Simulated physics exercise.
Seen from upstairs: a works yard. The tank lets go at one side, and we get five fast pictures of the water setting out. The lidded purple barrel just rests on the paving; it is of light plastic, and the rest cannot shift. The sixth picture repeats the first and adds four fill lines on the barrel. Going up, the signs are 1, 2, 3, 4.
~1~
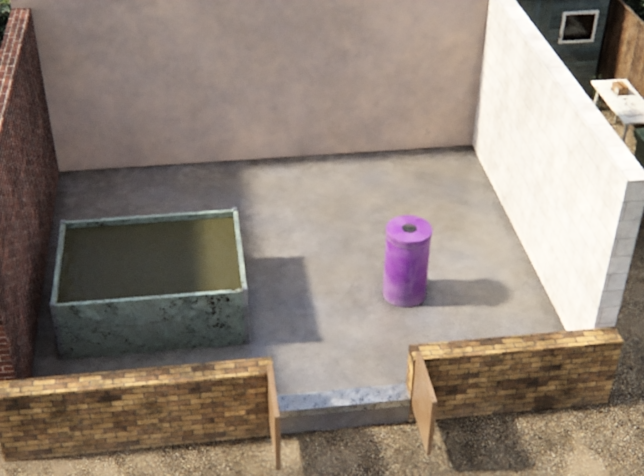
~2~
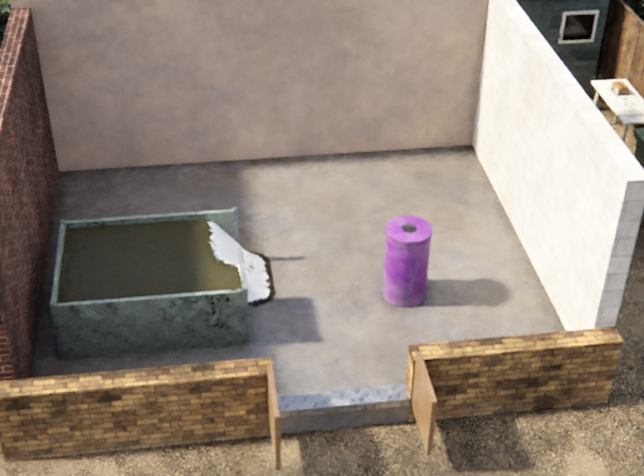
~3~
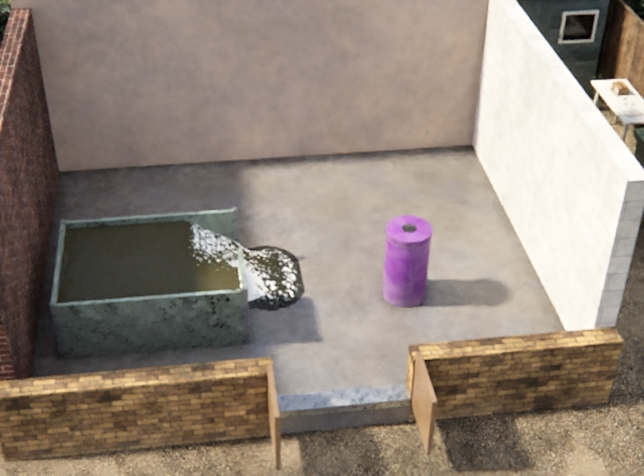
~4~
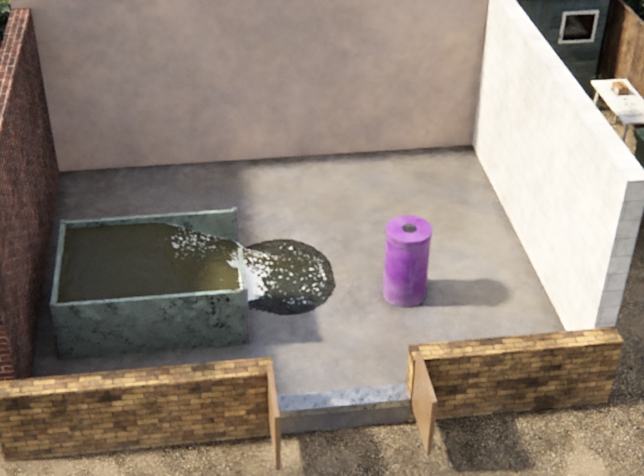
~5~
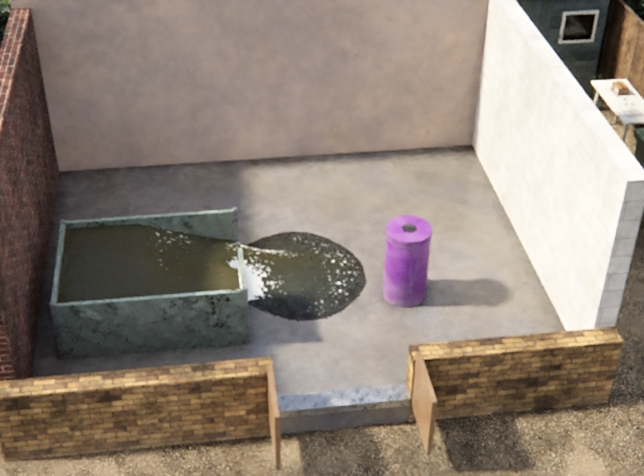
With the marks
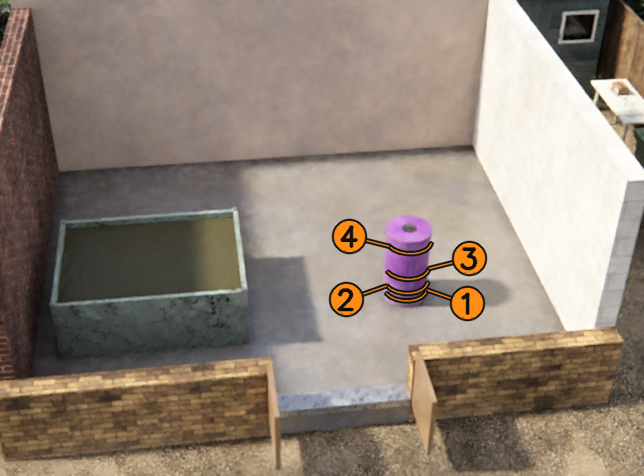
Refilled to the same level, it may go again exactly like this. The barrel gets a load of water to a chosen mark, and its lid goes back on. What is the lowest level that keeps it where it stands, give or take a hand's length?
It is 3.
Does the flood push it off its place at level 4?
No, not at all.
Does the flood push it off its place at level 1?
Yes, that goes wrong.
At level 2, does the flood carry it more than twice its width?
No, it does not.
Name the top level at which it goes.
2 it is.
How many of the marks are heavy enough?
Two of them.
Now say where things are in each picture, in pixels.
Lid of the purple barrel at (409, 228); tank full, its middle at (151, 260); open gate at (341, 354), in the first picture.
In the second picture, 1 % of the ground wet, in view closest to the barrel at (264, 289).
In the third picture, 3 % of the ground wet, in view closest to the barrel at (295, 281).
In the fourth picture, 5 % of the ground wet, in view closest to the barrel at (325, 293).
Lid of the purple barrel at (409, 228); 7 % of the ground wet, in view closest to the barrel at (355, 283), in the fifth picture.
On the marked copy, 1 at (409, 300); 2 at (410, 293); 3 at (411, 279); 4 at (413, 253); from the bottom up 1, 2, 3, 4.
With 1, it is pushed about 3 times its own width away.
With 2, it is pushed about its own width away.
With 3, it does not move.
With 4, it does not move.
